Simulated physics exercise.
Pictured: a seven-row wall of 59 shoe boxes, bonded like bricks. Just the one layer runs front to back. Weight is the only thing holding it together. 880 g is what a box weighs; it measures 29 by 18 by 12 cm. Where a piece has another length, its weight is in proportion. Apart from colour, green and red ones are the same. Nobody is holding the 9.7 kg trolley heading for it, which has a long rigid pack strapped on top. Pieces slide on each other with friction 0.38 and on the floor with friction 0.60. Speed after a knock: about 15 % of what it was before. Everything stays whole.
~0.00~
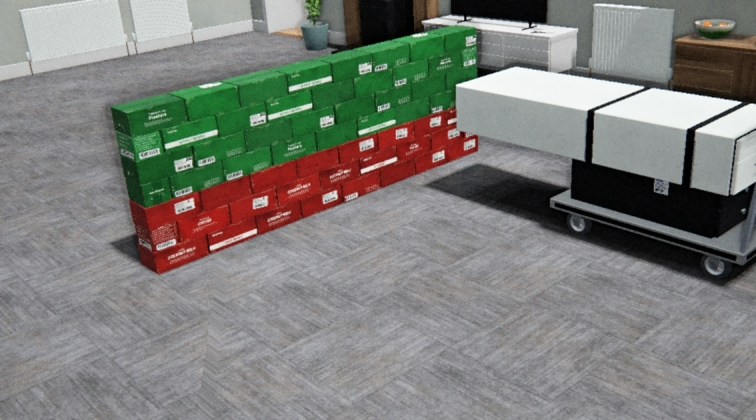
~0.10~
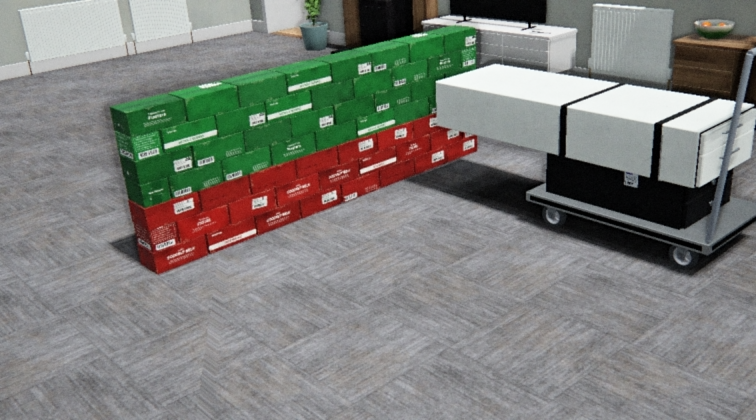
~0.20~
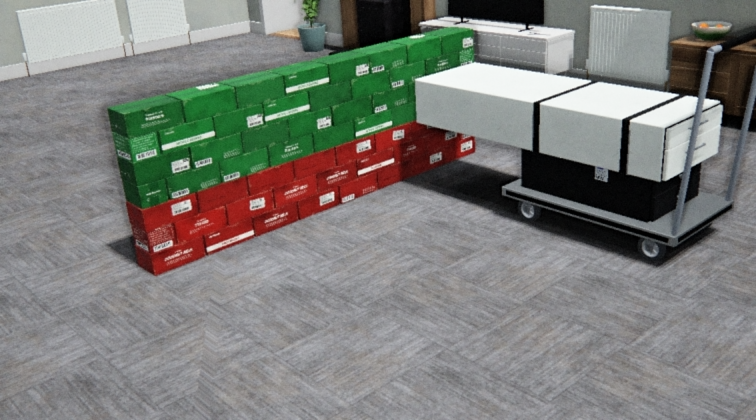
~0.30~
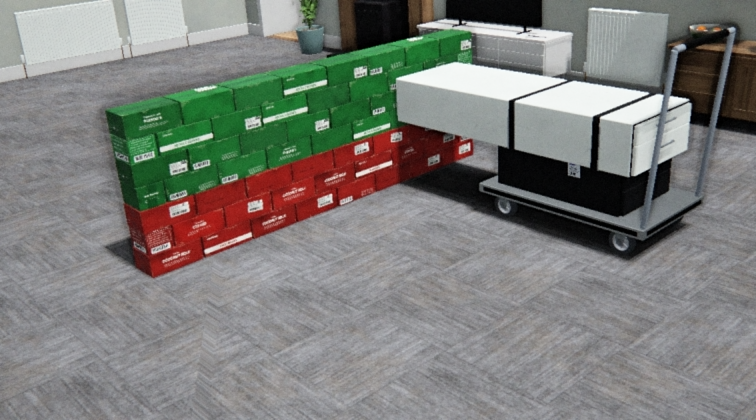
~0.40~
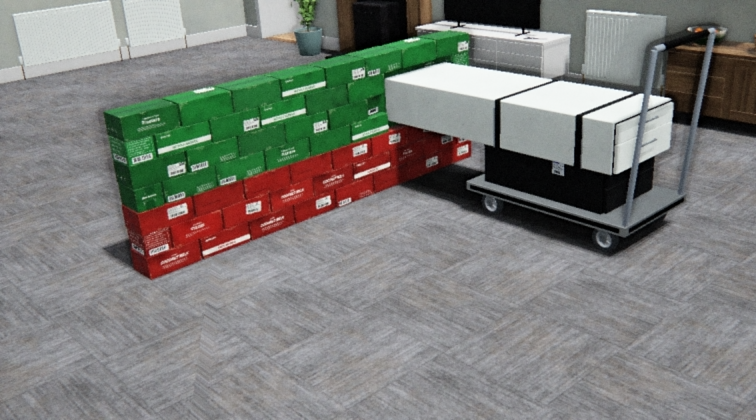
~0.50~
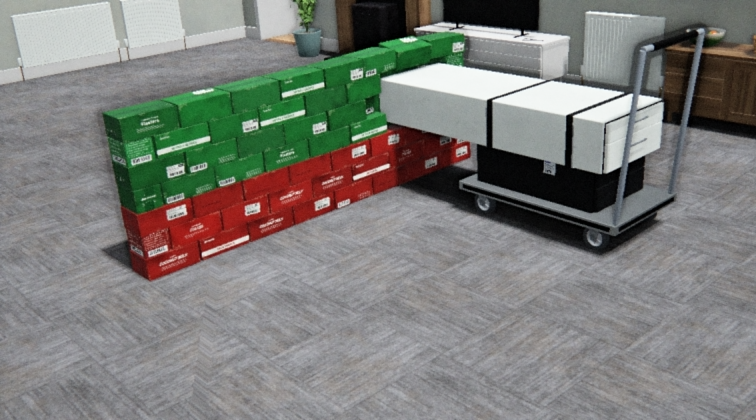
In a carpeted room, a flat trolley carrying a long white box strapped over a black one rolled left up to a wall of green and red boxes and pushed some upper ones slightly out of line.
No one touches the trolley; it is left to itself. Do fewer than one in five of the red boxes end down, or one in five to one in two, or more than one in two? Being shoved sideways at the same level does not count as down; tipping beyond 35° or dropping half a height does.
It is fewer than one in five.
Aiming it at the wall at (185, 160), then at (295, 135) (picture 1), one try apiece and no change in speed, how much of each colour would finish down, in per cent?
First try then second: Red 20 and 0, green 40 and 0 per cent.
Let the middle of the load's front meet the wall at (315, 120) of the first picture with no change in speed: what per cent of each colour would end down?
That would leave red at 0 % and green at 40 %.
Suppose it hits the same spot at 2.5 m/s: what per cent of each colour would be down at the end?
You'd end up with red at 0 per cent down and green at 40 per cent.
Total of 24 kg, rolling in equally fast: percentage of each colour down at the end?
Red 0, green 40 per cent.
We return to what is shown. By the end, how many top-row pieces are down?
Count: 4.
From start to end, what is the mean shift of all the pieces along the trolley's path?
On average the pieces shift about 10 cm.
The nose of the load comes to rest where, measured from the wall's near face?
About 10 cm past it.
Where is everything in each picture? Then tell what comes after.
In the first frame (places mark the middle of the side facing us; the camera pans a little), load (464, 101) 46 cm short of the wall; top red box (397, 136); top green box (158, 118); nothing disturbed.
In the second frame, load (443, 97) 31 cm short of the wall; top red box (396, 136).
In the third frame, load (422, 94) 16 cm short of the wall; top red box (394, 137).
In the fourth frame, load (403, 93) 19 mm short of the wall; top red box (392, 140).
In the fifth frame, load (392, 93) 6 cm into the wall's line; top red box (390, 141); 11 disturbed, none down.
In the sixth frame, load (386, 93) 11 cm into the wall's line; top red box (389, 142); top green box (150, 124); steepest lean 12°, the box at (415, 58); 15 disturbed, none down.
After 0.66 s, load 14 cm past the wall's line, still rolling; none of the 25 red boxes down (0 of 59 in all colours); top red box leaning 3°.
After 0.90 s, load 13 cm past the wall's line, still rolling; none of the 25 red boxes down (2 of 59 in all colours); top red box unmoved.
After 1.08 s, load 12 cm past the wall's line, still rolling; none of the 25 red boxes down (13 of 59 in all colours); top red box unmoved.
After 1.26 s, load 11 cm past the wall's line, stopped; none of the 25 red boxes down (13 of 59 in all colours); top red box unmoved.
At rest (2.1 s), load 11 cm past the wall's line, stopped; none of the 25 red boxes down (13 of 59 in all colours); top red box unmoved; top green box unmoved. That is 0 per cent. As the last picture would show them, middles, top red box near (379, 140), top green box near (141, 121).
